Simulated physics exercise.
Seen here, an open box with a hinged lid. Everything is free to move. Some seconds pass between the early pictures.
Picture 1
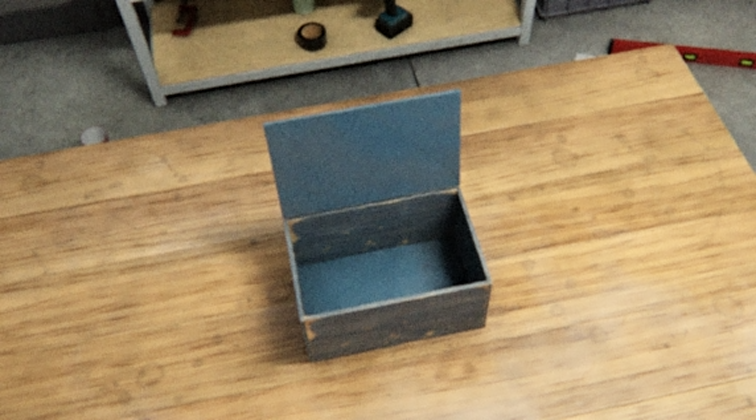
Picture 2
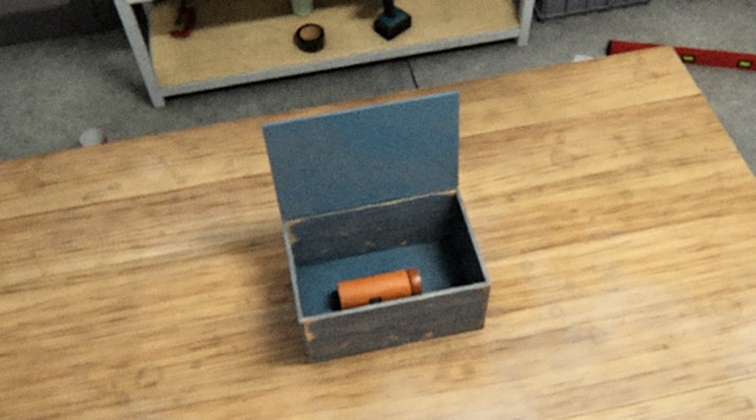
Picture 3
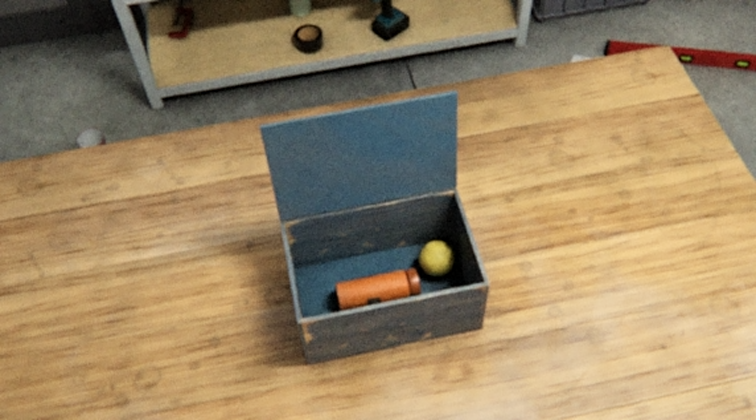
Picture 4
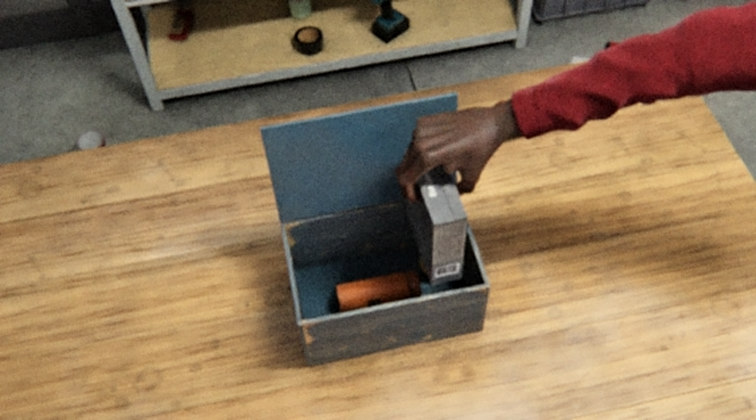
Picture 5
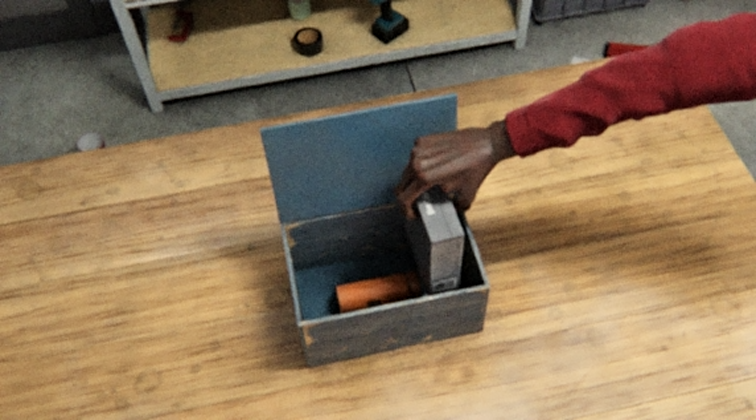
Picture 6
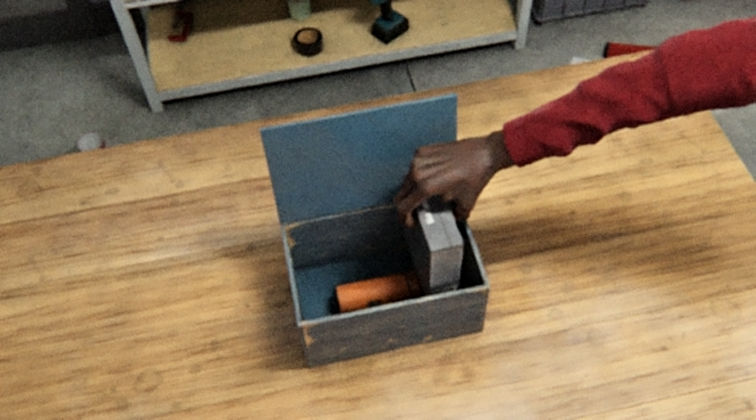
Orange cylinder and yellow lemon appearing in an open hinged box, then a red-sleeved hand lowering a grey packet in beside them.
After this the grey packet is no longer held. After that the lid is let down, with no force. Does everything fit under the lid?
Here the lid sits on the rim.
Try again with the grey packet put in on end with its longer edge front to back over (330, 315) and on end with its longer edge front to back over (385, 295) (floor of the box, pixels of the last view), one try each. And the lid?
First, it stays ajar; second, it stays ajar.
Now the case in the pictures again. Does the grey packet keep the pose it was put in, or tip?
It tips.
Then, 0.60 s past the last view, grey packet on its side near (380, 278).
Then, 1.50 s past the last view, lid 65° above the rim; grey packet on its side near (379, 274).
Then, 2.00 s past the last view, lid 14° above the rim; grey packet on its side near (379, 274).
Finally, lid shut; down or leaning hard in the box, grey packet; the other 2 still in place. Final places as the last picture's camera would see them, grey packet near (379, 274).
